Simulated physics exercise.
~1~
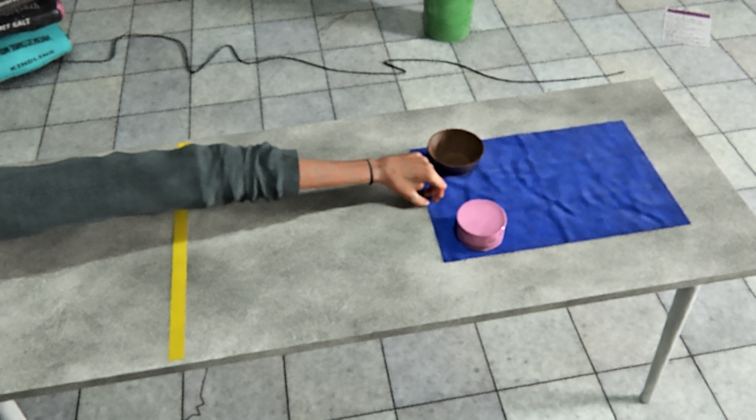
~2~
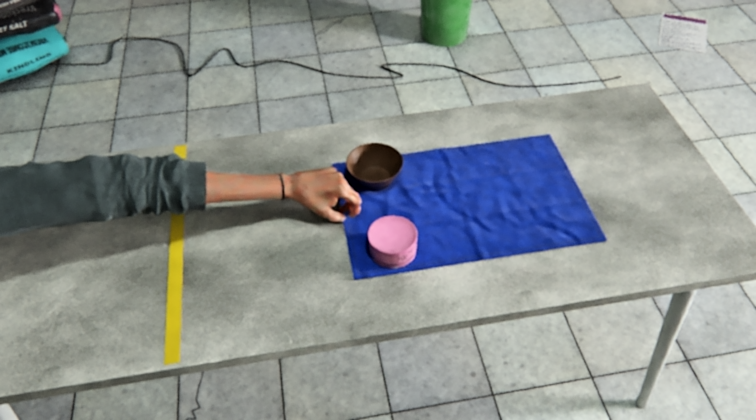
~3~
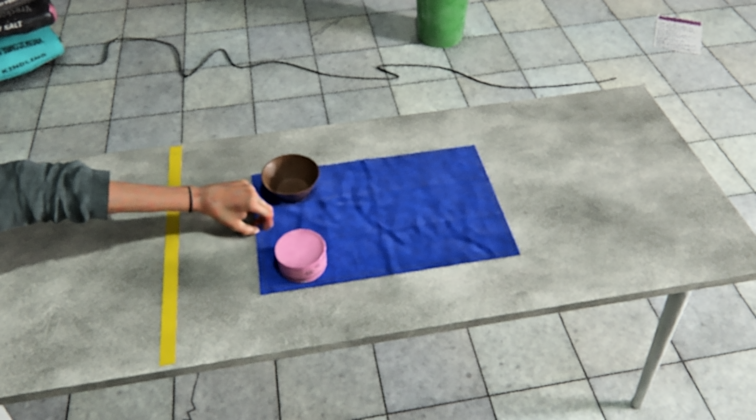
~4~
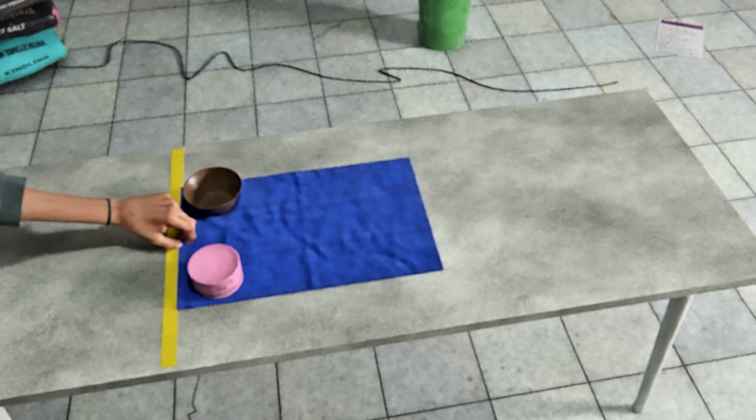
A blue cloth carrying a brown bowl and pink tub is pulled left to yellow tape.
